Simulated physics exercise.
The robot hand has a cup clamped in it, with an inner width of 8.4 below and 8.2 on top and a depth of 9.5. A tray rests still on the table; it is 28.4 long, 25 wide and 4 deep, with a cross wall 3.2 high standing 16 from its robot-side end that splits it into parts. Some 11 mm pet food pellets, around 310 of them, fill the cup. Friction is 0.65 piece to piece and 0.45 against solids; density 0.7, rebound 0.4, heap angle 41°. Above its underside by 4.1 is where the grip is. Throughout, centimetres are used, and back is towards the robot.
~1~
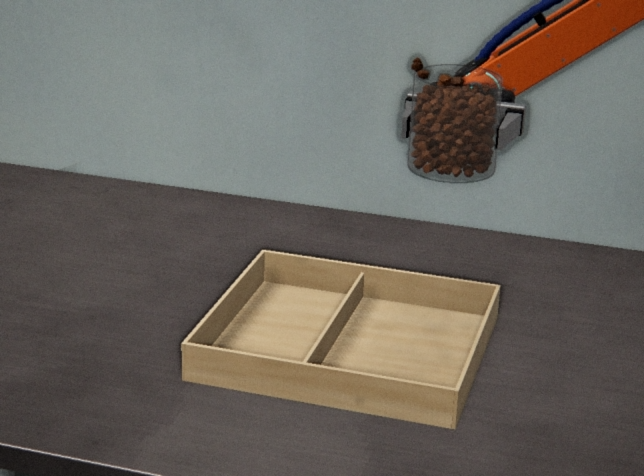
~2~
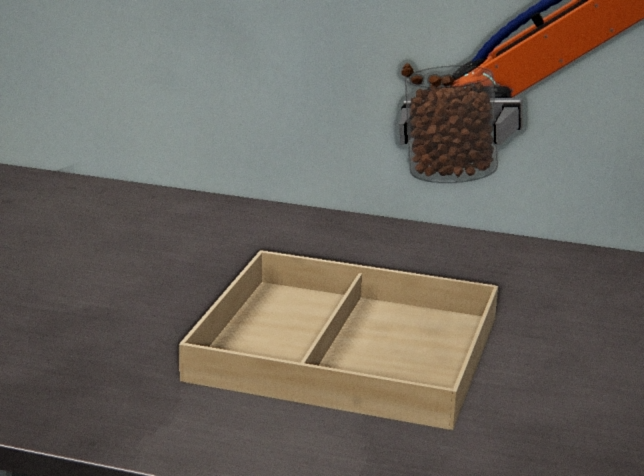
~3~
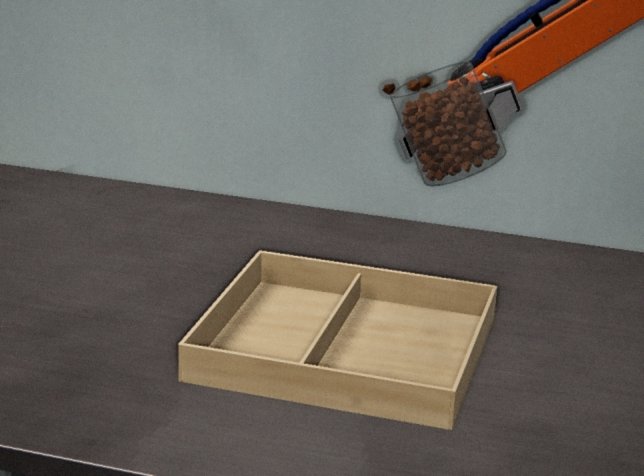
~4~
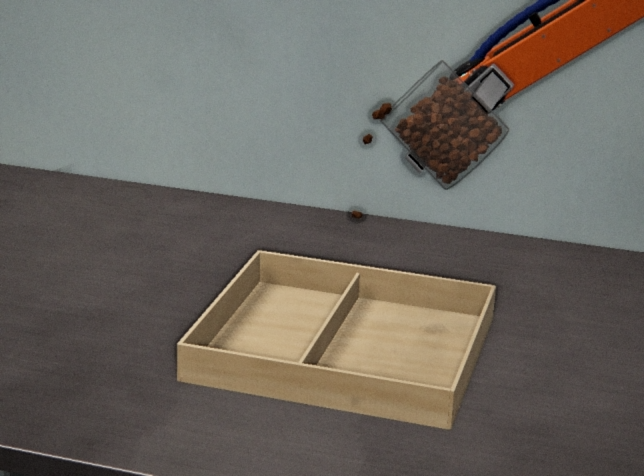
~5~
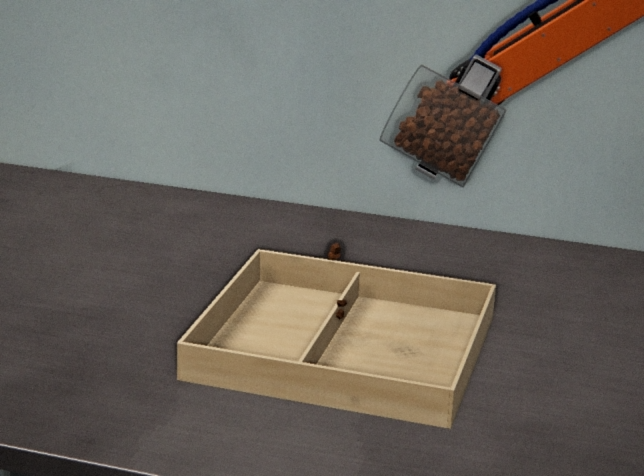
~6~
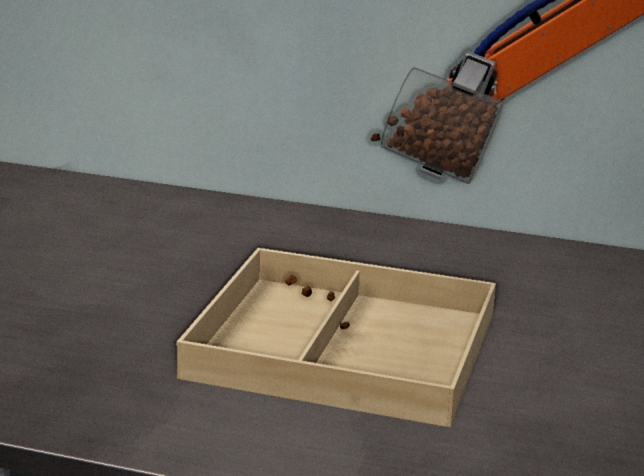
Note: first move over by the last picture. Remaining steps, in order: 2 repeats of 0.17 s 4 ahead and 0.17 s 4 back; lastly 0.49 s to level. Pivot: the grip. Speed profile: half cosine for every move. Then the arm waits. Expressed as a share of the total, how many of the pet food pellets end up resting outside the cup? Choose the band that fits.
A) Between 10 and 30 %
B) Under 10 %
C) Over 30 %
Between 10 and 30 % (A).
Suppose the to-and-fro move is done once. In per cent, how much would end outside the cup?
It would be near 15 per cent.
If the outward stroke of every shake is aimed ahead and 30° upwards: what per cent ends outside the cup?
Close to 20 in a hundred.
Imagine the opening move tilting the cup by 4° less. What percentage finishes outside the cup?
Close to 15 in a hundred, I'd say.
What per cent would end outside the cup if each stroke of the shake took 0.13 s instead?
Estimate: Close to 30 percent.
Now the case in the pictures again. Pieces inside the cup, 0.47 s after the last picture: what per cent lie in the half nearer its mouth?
Estimate: Around 40 %.
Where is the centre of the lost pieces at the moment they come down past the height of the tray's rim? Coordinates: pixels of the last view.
(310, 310).
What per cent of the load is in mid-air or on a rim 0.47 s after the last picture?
Roughly 1 percent.
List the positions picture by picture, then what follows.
In the first picture, the cup middle at (454, 124), level; upper third of the load around (455, 106), from x 415 to 490, top at y 65; 309 in the cup.
In the second picture, the cup middle at (451, 125), tilted 7° forward; upper third of the load around (453, 106), from x 405 to 490, top at y 70.
In the third picture, the cup middle at (448, 125), tilted 26° forward; upper third of the load around (450, 107), from x 390 to 495, top at y 80; 308 in the cup, 1 in flight or on a rim.
In the fourth picture, the cup middle at (445, 126), tilted 48° forward; upper third of the load around (450, 109), from x 355 to 495, top at y 80; 305 in the cup, 4 in flight or on a rim.
In the fifth picture, the cup middle at (444, 127), tilted 67° forward; upper third of the load around (448, 110), from x 335 to 495, top at y 85; 305 in the cup, 2 in the robot-side part, 2 in flight or on a rim.
In the sixth picture, the cup middle at (443, 126), tilted 74° forward; upper third of the load around (450, 109), from x 290 to 490, top at y 90; 304 in the cup, 2 in the robot-side part, 2 in the far-side part, 1 in flight or on a rim.
Then, 0.47 s on, tilted 74° forward, highest piece 29 above the table; 272 in the cup, 21 in the far-side part, 13 in the robot-side part, 3 in flight or on a rim.
Then, 0.94 s on, tilted 34° forward, highest piece 30 above the table; 254 in the cup, 34 in the far-side part, 20 in the robot-side part, 1 in flight or on a rim.
Then, 1.37 s on, level, highest piece 32 above the table; 254 in the cup, 35 in the far-side part, 20 in the robot-side part.
Then, 2.42 s on, level, highest piece 32 above the table; 254 in the cup, 35 in the far-side part, 20 in the robot-side part.
In the end, 254 in the cup, 35 in the far-side part, 20 in the robot-side part. That is 18 % outside the cup.
